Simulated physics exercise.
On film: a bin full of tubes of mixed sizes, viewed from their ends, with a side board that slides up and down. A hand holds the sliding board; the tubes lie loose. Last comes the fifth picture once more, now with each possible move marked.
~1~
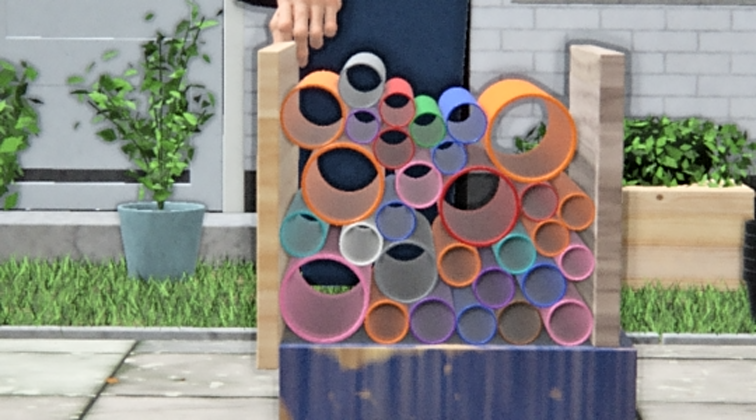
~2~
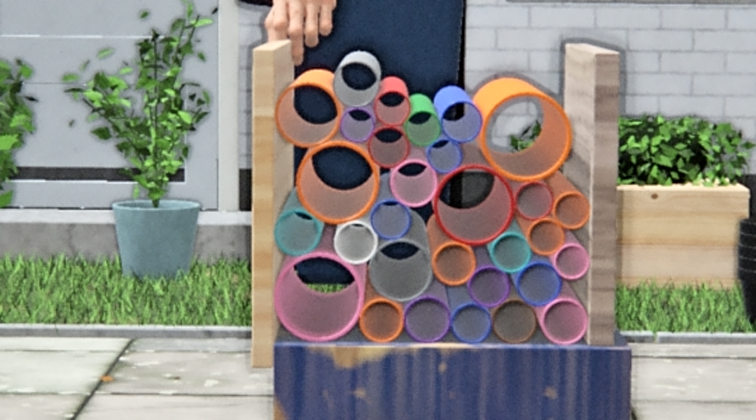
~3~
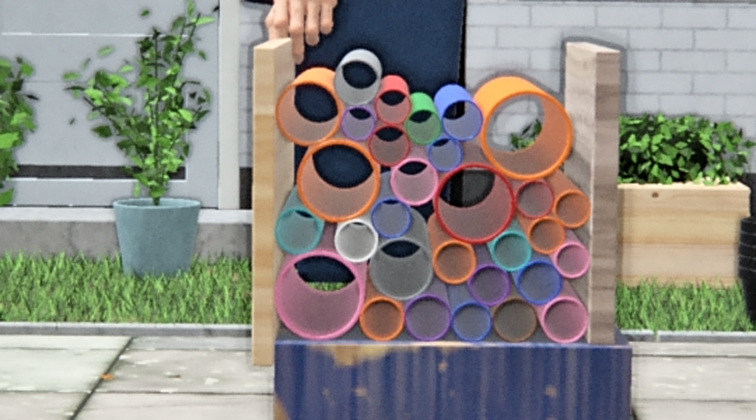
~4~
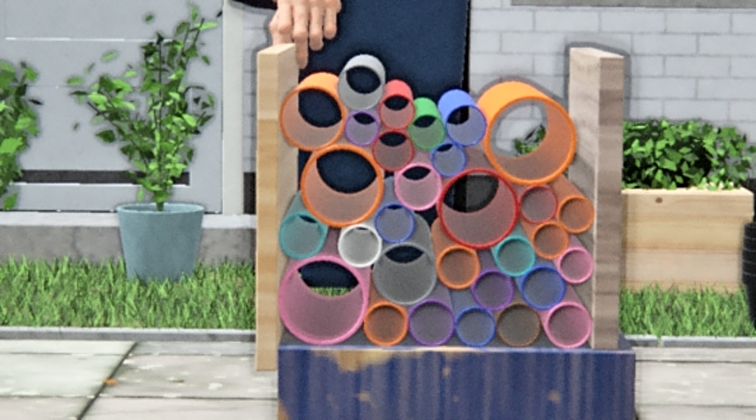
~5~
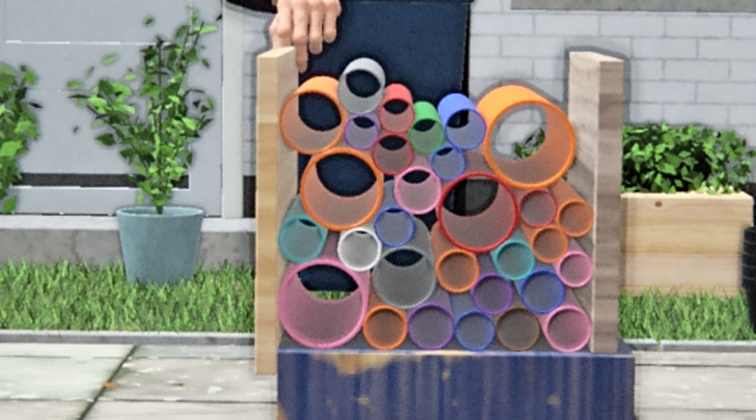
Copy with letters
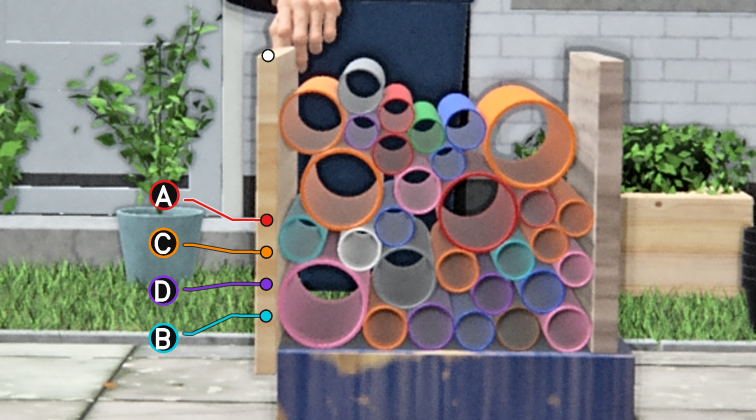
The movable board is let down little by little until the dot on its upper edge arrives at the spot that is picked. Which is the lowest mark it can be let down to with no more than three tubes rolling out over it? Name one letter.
C is the limit.
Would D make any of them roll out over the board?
Yes, at D.
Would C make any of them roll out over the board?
At C: Yes.
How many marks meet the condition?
The number is two.
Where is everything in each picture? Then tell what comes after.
The first frame shows a pink tube (324, 298); a pink tube (570, 323); a blue tube (544, 285).
The second frame shows a blue tube (538, 284); a red tube (474, 206).
The third frame shows an orange tube (572, 209); a green tube (424, 126).
The fourth frame shows side board (279, 193); a pink tube (323, 300).
The fifth frame shows a pink tube (568, 329); a blue tube (542, 292); a red tube (478, 213).
On the marked copy, A at (267, 220); B at (266, 316); C at (267, 253); D at (266, 284); the white dot at (268, 55).
Following C. Soon after the start, top of the board (278, 154).
Later, top of the board (277, 252).
In the end, top of the board (277, 252), two out over the board.
As for the rest, A none out over the board; B more than three out over the board; D more than three out over the board.
